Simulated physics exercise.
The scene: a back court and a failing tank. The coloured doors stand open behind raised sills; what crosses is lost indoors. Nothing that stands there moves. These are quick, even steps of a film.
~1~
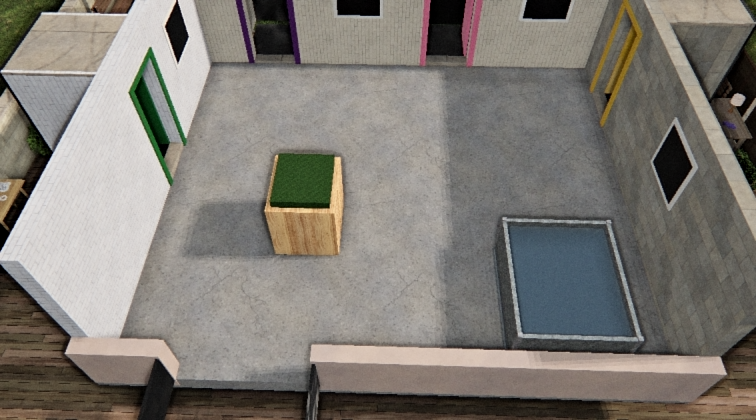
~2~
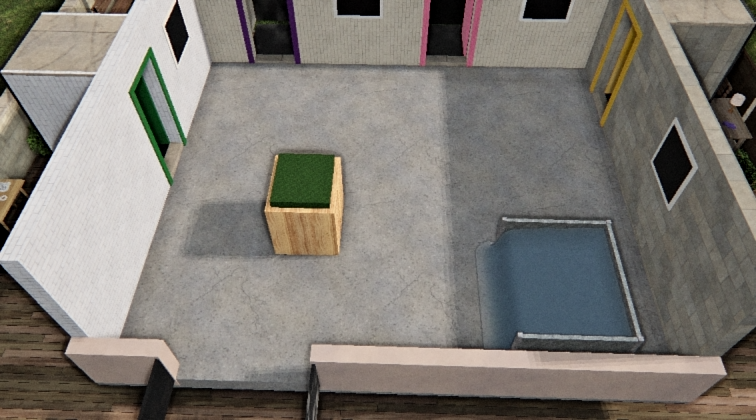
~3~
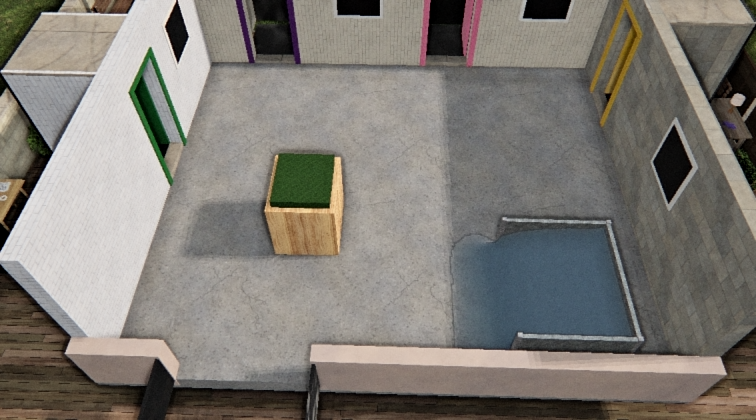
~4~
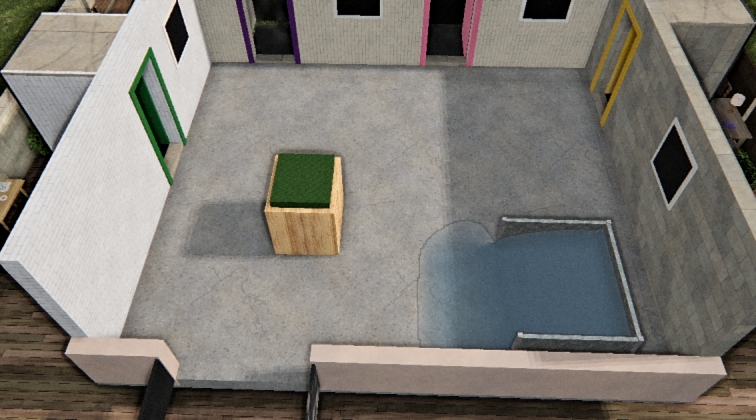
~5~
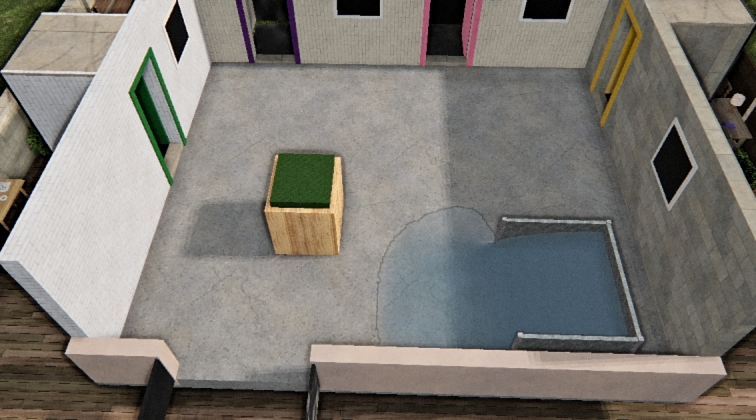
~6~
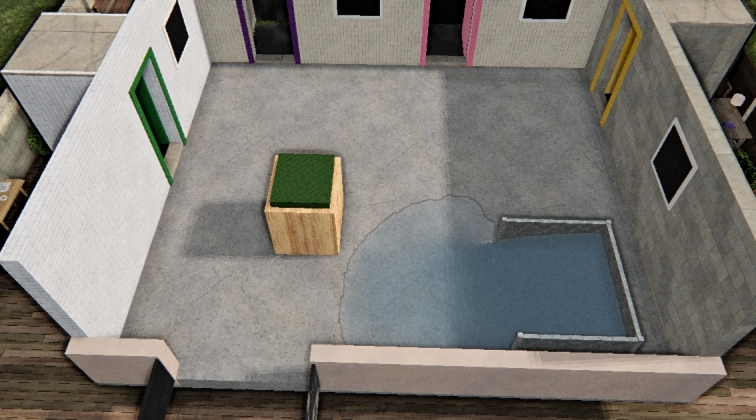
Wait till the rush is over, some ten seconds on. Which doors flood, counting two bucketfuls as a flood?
In the end: The green door stays under that; the yellow door stays under that; the purple door takes more than that; the pink door stays under that.
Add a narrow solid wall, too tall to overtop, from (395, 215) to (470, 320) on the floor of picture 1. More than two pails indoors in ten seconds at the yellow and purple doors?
My reading: The yellow one lets less in; the purple one lets less in.
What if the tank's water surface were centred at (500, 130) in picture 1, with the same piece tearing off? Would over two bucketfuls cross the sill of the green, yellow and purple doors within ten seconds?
Then: The green door goes over; the yellow door keeps below it; the purple door lets more in.
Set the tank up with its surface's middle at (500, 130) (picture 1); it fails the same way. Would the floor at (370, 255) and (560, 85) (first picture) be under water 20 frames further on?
One after the other: Awash, no water.
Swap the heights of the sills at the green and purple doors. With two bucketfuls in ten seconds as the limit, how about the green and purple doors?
The green door lets less in; the purple door keeps below it.
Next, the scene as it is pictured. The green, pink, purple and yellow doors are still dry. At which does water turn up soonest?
It is the green-painted one.
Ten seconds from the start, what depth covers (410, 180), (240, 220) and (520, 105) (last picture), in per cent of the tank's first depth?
In that order: 2, 4 and 2 per cent.
A moment on, water covers 25 % of the floor; the green door not reached, the yellow door not reached, the purple door not reached, the pink door not reached.
Next, water covers 35 % of the floor; the green door not reached, the yellow door not reached, the purple door not reached, the pink door not reached.
Then, water covers 50 % of the floor; the green door wet at the sill, nothing in, the yellow door not reached, the purple door not reached, the pink door not reached.
Later, water covers 65 % of the floor; the green door wet at the sill, nothing in, the yellow door not reached, the purple door under two buckets in, the pink door wet at the sill, nothing in.
In the end, water covers 70 % of the floor; the green door wet at the sill, nothing in, the yellow door not reached, the purple door over two buckets in, the pink door wet at the sill, nothing in.
